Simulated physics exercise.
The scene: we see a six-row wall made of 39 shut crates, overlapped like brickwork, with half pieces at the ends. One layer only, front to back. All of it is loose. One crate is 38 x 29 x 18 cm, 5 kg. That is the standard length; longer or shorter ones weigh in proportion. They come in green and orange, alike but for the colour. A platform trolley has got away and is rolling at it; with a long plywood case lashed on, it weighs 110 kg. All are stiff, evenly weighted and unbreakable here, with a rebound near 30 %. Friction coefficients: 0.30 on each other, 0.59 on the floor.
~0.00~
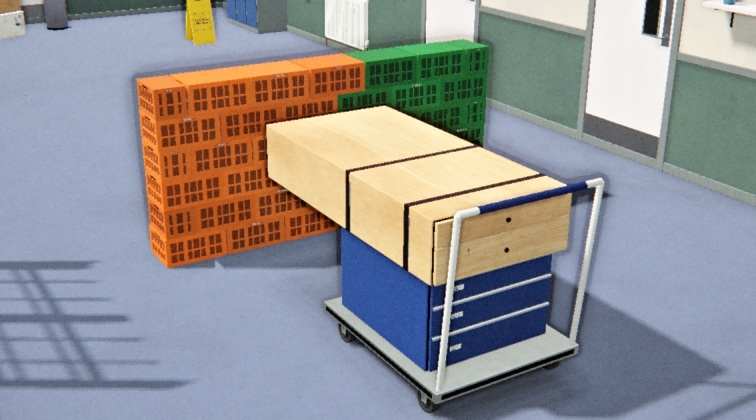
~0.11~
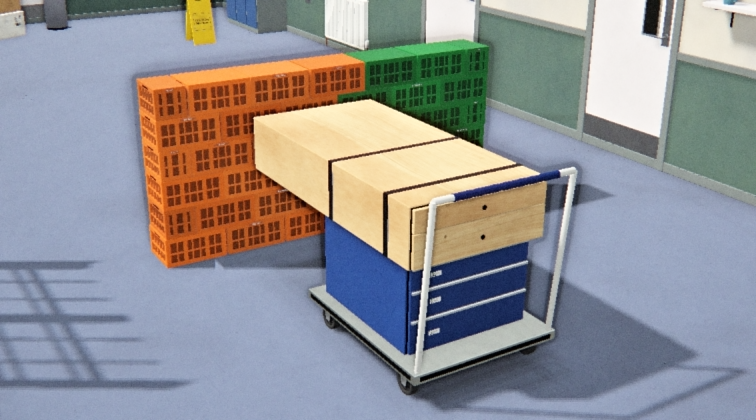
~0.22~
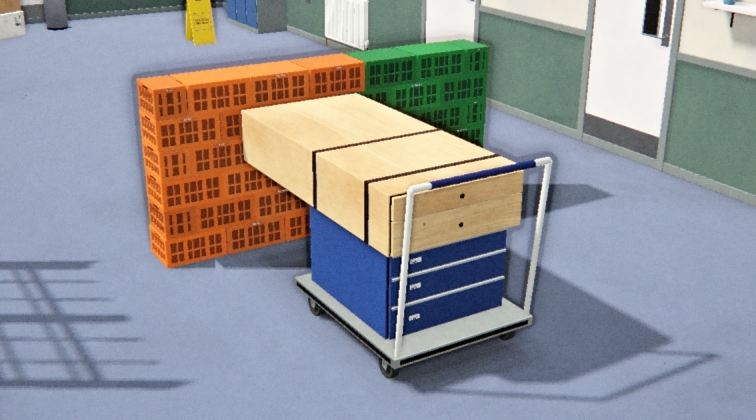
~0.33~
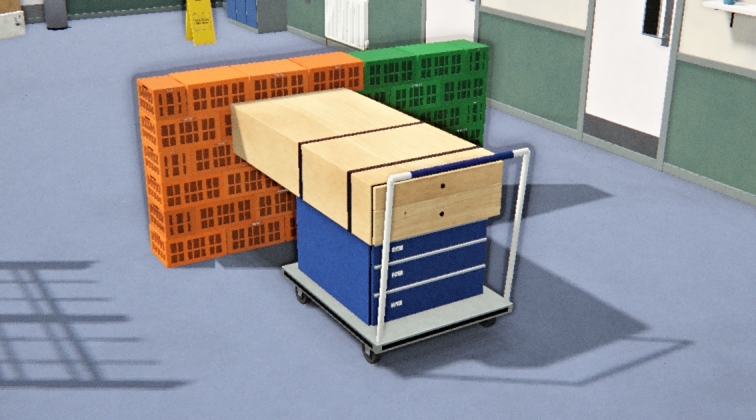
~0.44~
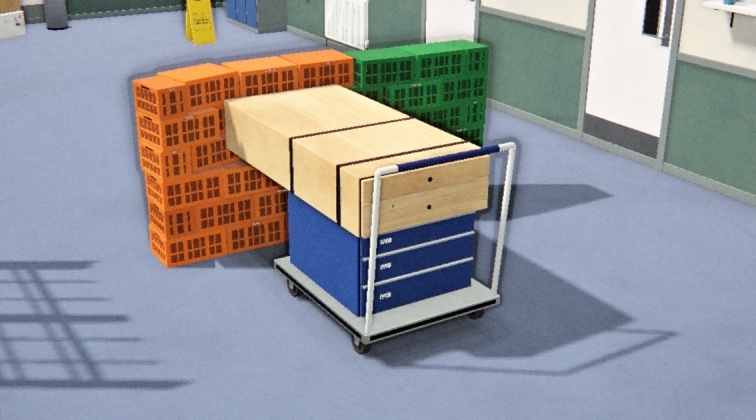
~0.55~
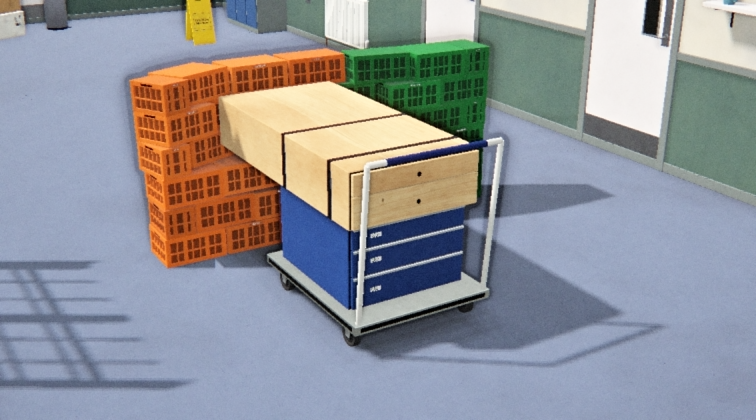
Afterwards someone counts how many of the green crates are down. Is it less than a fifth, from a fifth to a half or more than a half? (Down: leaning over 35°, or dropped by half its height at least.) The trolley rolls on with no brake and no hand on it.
It comes to under a fifth.
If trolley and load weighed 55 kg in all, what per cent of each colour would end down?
Then orange 50, green 10 per cent.
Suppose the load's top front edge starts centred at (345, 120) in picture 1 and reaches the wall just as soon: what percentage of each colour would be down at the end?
In that case orange 50, green 10 per cent.
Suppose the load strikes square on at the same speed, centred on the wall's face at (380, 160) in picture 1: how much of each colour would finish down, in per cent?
In that case orange 40, green 80 per cent.
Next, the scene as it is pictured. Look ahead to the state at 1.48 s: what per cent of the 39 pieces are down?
35 per cent by then.
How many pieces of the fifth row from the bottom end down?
4 of them.
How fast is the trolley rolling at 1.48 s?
Roughly 0.1 m/s.
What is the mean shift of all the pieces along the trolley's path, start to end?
About 30 cm.
After 0.74 s, load 34 cm past the wall's line, still rolling; none of the 18 green crates down (3 of 39 in all colours); top green crate leaning 23°; top orange crate leaning 22°.
After 1.00 s, load 49 cm past the wall's line, still rolling; 2 of the 18 green crates down (13 of 39 in all colours); top green crate leaning 45°, 27 cm lower; top orange crate leaning 63°, 40 cm lower.
After 1.48 s, load 71 cm past the wall's line, still rolling; 2 of the 18 green crates down (13 of 39 in all colours); top green crate leaning 9°, 88 cm lower; top orange crate upside down.
At rest (2.4 s), load 71 cm past the wall's line, stopped; 2 of the 18 green crates down (13 of 39 in all colours); top green crate 91 cm lower; top orange crate upside down. That is 11 per cent. As the last picture would show them, middles, top green crate near (350, 149), top orange crate near (51, 169).
